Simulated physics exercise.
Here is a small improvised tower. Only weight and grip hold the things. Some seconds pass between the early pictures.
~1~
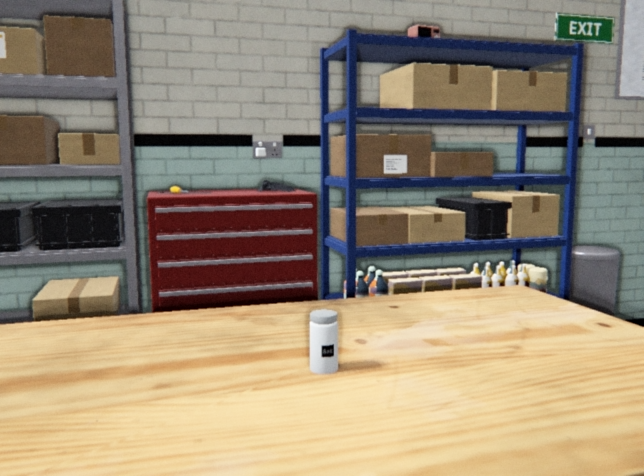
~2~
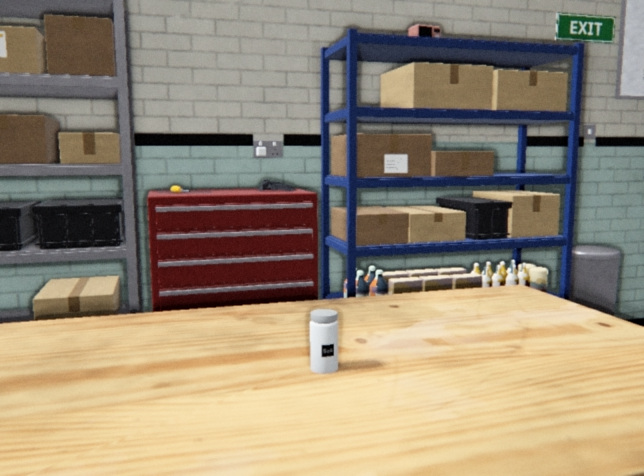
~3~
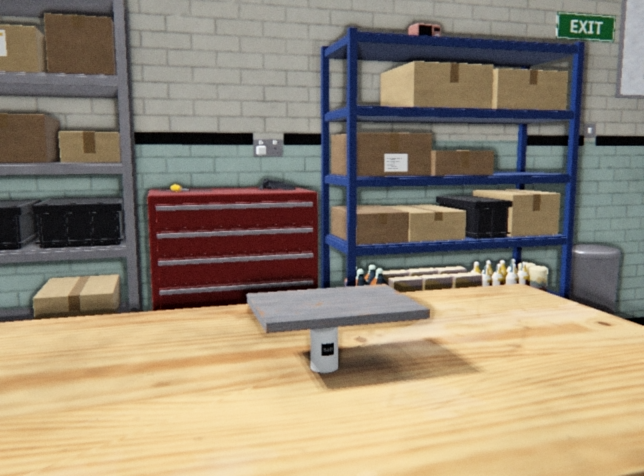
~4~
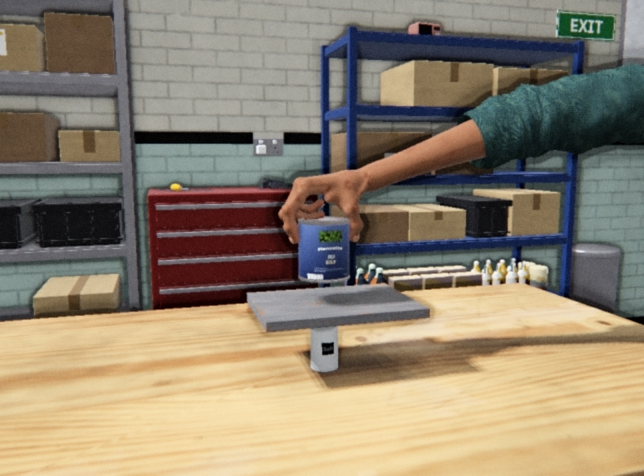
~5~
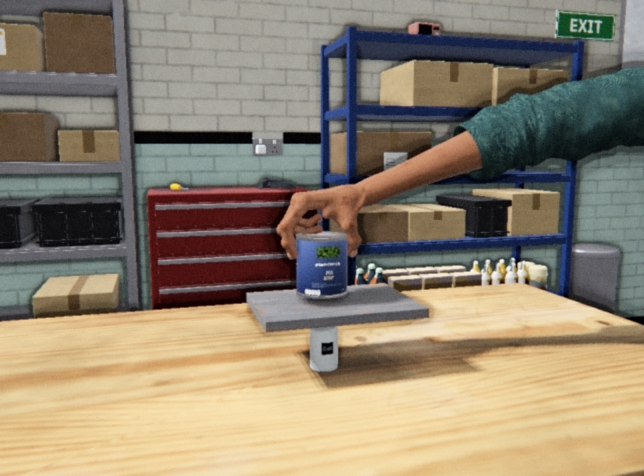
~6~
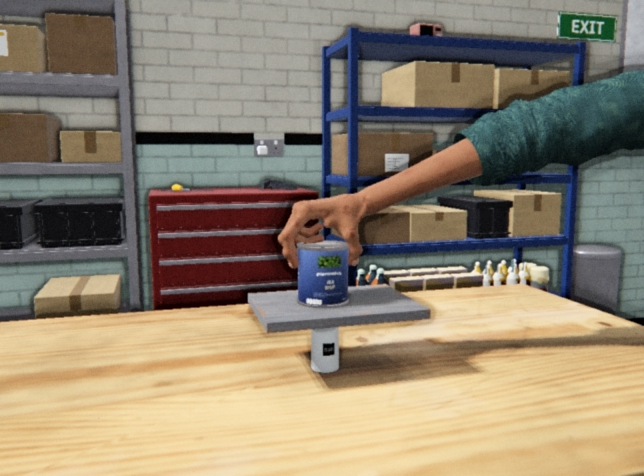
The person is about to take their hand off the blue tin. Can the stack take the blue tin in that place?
The stack holds.
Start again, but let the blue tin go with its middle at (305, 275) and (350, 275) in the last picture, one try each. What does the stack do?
First, it stays up; second, it gives way.
Then, 0.30 s later than the last frame, all is still.
Then, 0.70 s later than the last frame, blue tin resting near (323, 274).
When it is over, all 3 as before. End places, in pixels of the last picture, blue tin near (323, 274). The stack stays up.
